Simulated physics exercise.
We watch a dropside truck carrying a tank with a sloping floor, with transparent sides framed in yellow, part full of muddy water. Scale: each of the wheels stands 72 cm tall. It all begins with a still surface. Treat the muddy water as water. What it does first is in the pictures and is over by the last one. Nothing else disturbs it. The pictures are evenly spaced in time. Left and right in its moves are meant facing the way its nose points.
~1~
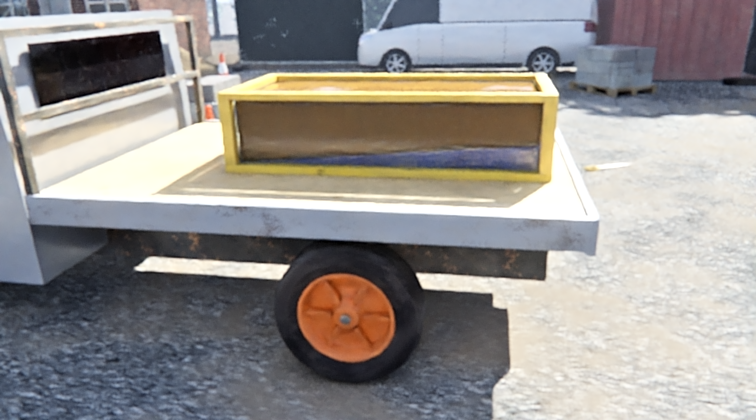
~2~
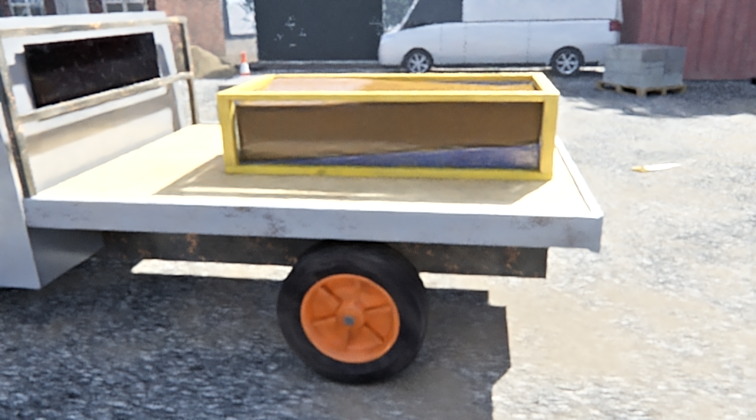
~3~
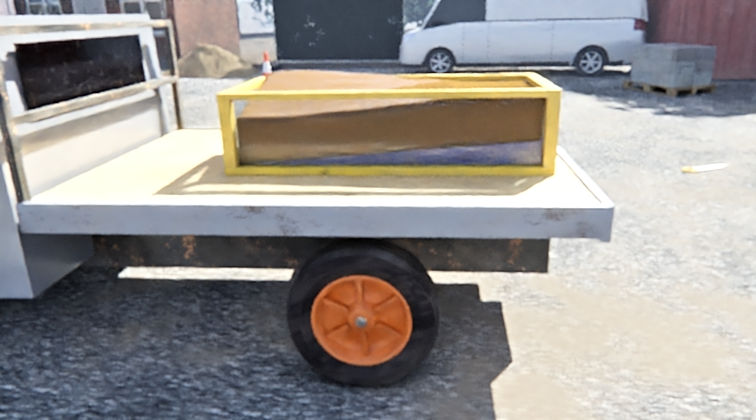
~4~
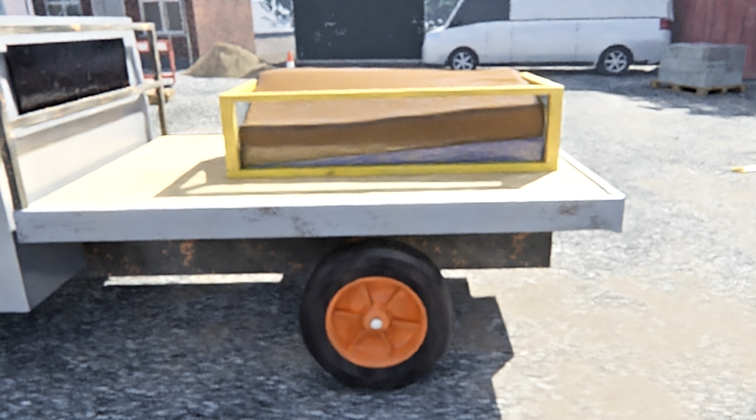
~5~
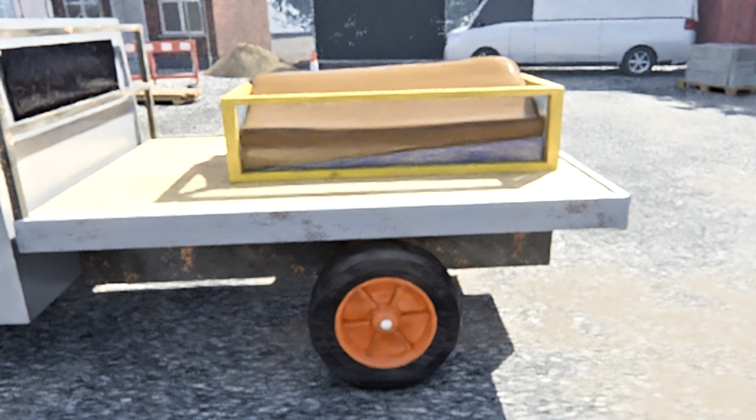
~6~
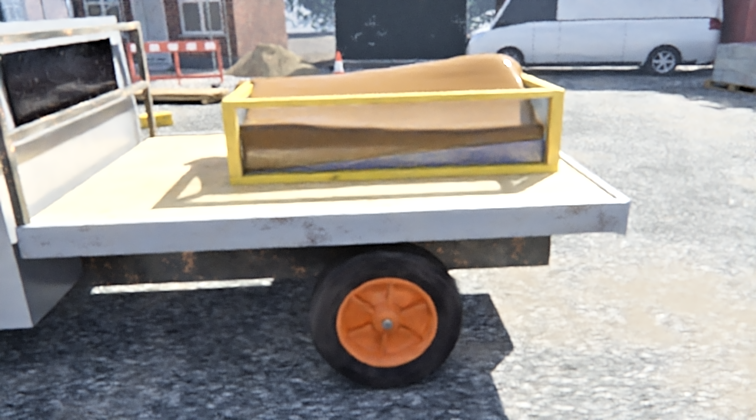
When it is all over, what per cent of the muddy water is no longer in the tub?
Roughly 11 per cent of the muddy water is lost.
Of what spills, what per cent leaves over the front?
About 0 per cent.
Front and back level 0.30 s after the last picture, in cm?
About 34 cm in front and 32 cm behind.
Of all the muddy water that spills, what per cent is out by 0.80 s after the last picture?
About 80 per cent.
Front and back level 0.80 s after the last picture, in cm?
About 32 cm in front and 30 cm behind.
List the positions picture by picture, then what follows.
The muddy water reaches (286, 80) at the front end; it reaches (520, 82) at the back end; no slope yet; the front is on the left, levels are read along the far wall; a wheel hub at (344, 324), in the first frame.
The muddy water reaches (283, 74) at the front end; it reaches (517, 86) at the back end; it is heaped 2° towards the far side, in the second frame.
The muddy water reaches (277, 71) at the front end; it reaches (512, 81) at the back end; it is heaped 9° towards the far side, in the third frame.
The muddy water reaches (272, 71) at the front end; it reaches (507, 70) at the back end; it is heaped 18° towards the far side, in the fourth frame.
The muddy water reaches (268, 75) at the front end; it reaches (503, 60) at the back end; it is heaped 24° towards the far side, in the fifth frame.
The muddy water reaches (268, 82) at the front end; it reaches (504, 59) at the back end; it is heaped 23° towards the far side; a wheel hub at (388, 328); muddy water is coming over the far side, in the sixth frame.
Another 0.30 s on from the last picture, it stands 32 cm high behind and 35 cm in front; 8 per cent has gone over the far side.
Another 0.80 s on from the last picture, it stands 29 cm high behind and 32 cm in front; 9 per cent has gone over the far side.
Another 1.30 s on from the last picture, it stands 31 cm high behind and 30 cm in front; 9 per cent has gone over the far side.
Another 2.99 s on from the last picture, 11 per cent has gone over the far side, 32 of 299 litres.
